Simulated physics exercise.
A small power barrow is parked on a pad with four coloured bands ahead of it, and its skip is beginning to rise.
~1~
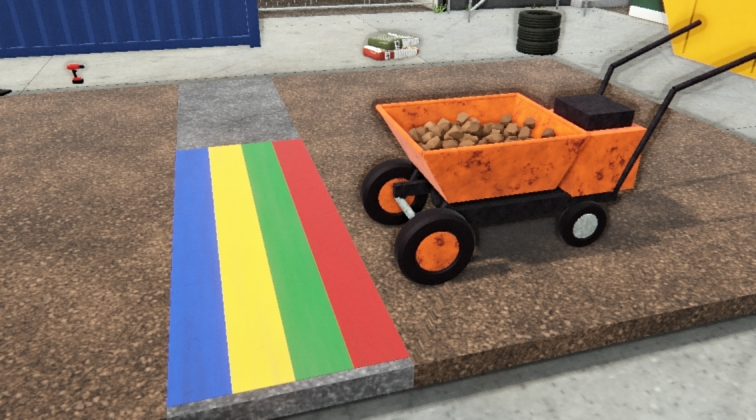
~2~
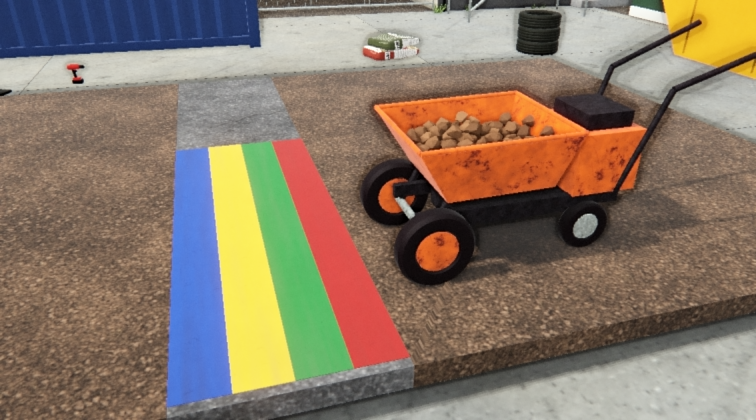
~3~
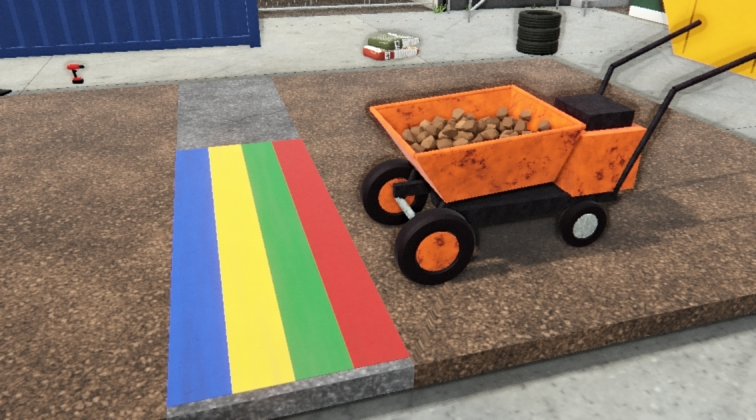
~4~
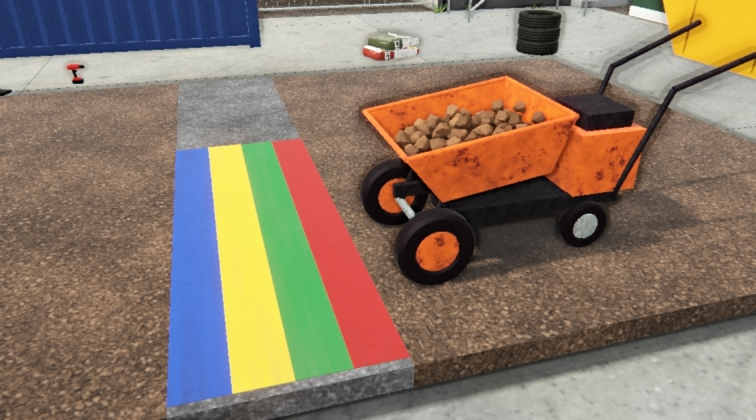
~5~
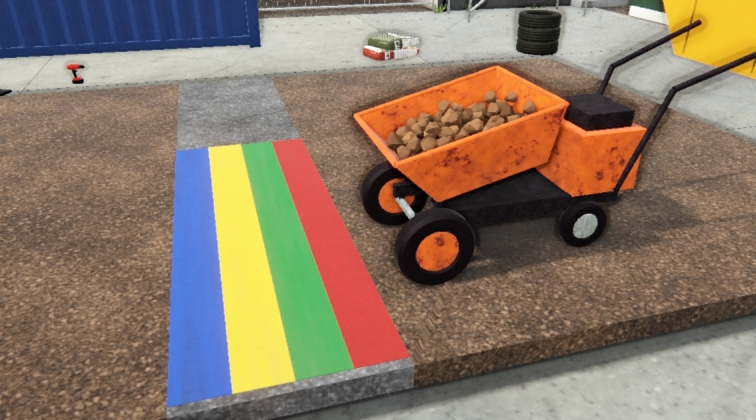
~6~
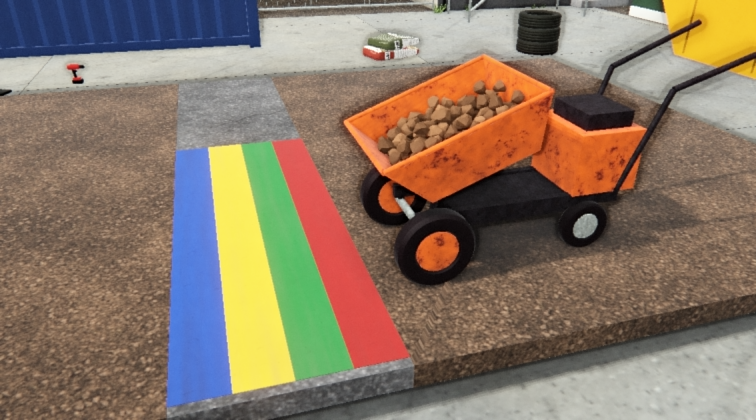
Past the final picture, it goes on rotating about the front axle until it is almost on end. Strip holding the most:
Green strip.
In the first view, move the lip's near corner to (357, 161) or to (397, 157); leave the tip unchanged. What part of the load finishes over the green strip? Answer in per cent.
Estimates: 0 %, 20 %.
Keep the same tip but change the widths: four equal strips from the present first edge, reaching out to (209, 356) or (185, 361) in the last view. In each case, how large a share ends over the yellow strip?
I'd estimate some 30 per cent, and then some 30 per cent.
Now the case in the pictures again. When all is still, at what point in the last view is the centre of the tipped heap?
About (267, 266).
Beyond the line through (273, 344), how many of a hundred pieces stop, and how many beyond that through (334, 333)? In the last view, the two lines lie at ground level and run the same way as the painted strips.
Close to 40 and 80 per cent respectively.
Soon after the last picture, skip tipped steeply; all in the skip.
A little later, skip tipped right over; most in the skip; about a quarter over the green strip; a small part over the yellow strip; a stray few falling.
Later still, skip tipped right over; a small part in the skip; a stray few over the red strip; about a third over the green strip; about a quarter over the yellow strip; about a quarter over the blue strip; a small part off the paint.
By the end, skip tipped right over; a small part in the skip; a small part over the red strip; about a third over the green strip; about a quarter over the yellow strip; about a quarter over the blue strip; a small part off the paint.
